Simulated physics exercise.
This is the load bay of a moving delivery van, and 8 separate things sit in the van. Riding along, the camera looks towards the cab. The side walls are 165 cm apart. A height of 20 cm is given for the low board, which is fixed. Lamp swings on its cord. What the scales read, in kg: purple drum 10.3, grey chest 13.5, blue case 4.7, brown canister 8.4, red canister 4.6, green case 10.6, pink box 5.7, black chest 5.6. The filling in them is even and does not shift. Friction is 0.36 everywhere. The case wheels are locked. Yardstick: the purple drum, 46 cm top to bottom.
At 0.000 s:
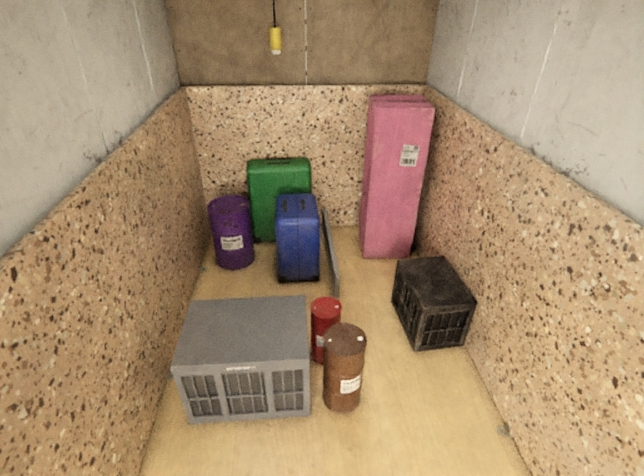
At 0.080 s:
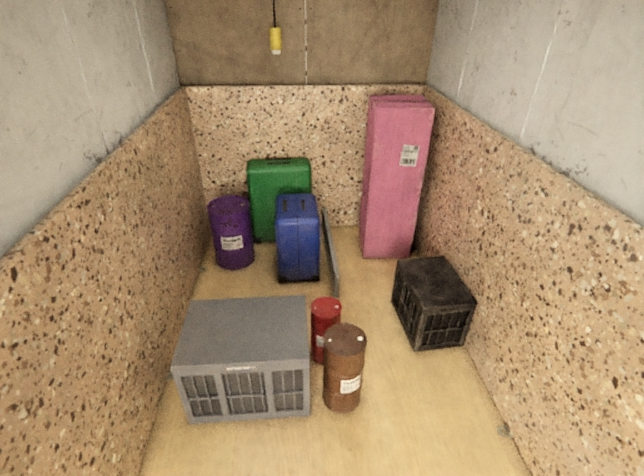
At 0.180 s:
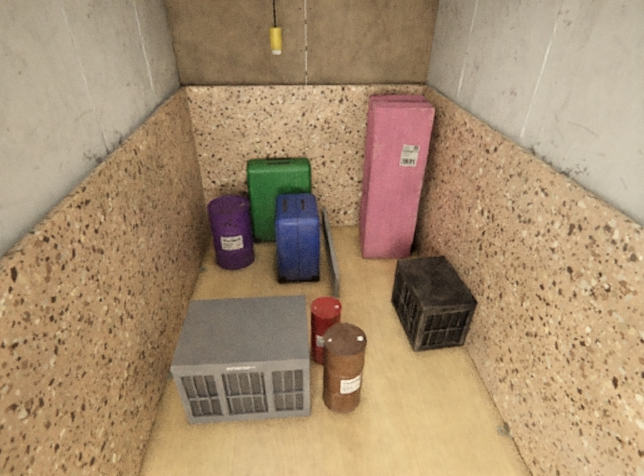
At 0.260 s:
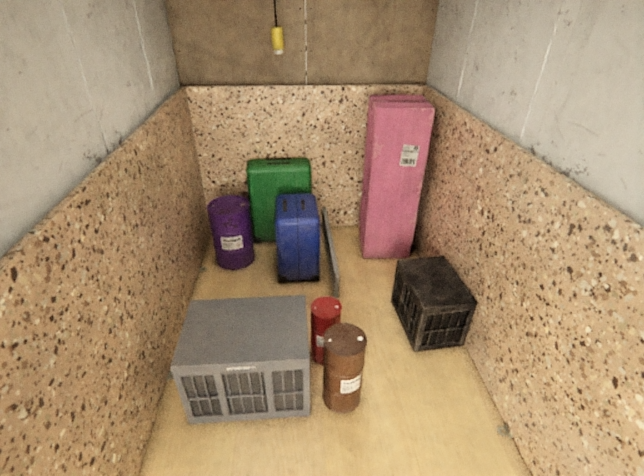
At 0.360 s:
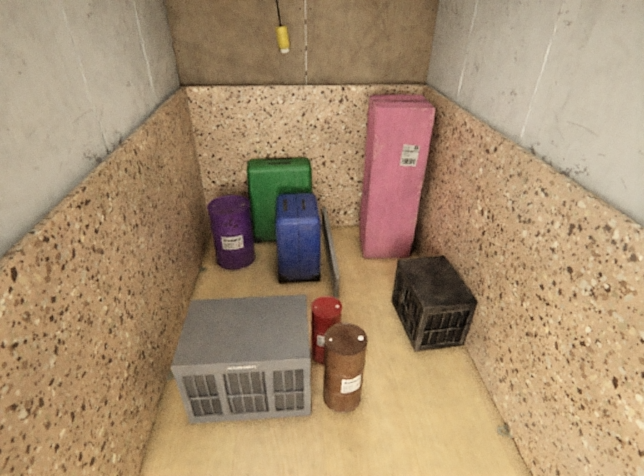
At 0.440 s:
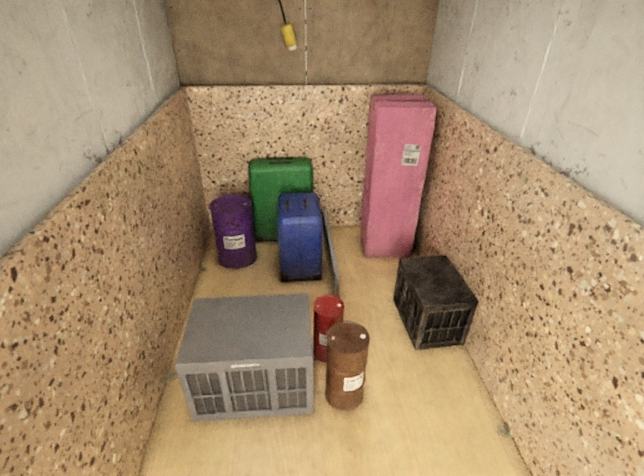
The yellow lamp hangs almost still on its cord above the load in the van bay, then swings slightly to the right. The blue case, grey chest, black chest and the red and brown canisters then shift very slightly right, while the purple drum, green case and tall pink box show no clear movement.
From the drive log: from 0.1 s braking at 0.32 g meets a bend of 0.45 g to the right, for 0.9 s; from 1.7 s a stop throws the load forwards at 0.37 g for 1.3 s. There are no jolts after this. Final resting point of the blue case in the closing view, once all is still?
Roughly (309, 231).
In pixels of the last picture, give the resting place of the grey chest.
In the last view, its centre sits near (322, 305).
After 0.64 s, push 0.32 g forwards, 0.45 g right; blue case moved 10 cm near (309, 232); brown canister moved 11 cm; grey chest moved 11 cm.
After 0.94 s, push 0.08 g forwards, 0.12 g right; blue case moved 11 cm near (309, 231); brown canister 4° off upright; grey chest moved 37 cm.
After 2.54 s, push 0.37 g forwards; blue case moved 11 cm near (309, 231); red canister moved 48 cm; grey chest moved 49 cm.
In the end (5.9 s), not toppled but over 15 cm from the start, purple drum, grey chest, brown canister and red canister; the other 4 under 15 cm from the start. In the last view, blue case near (309, 231).
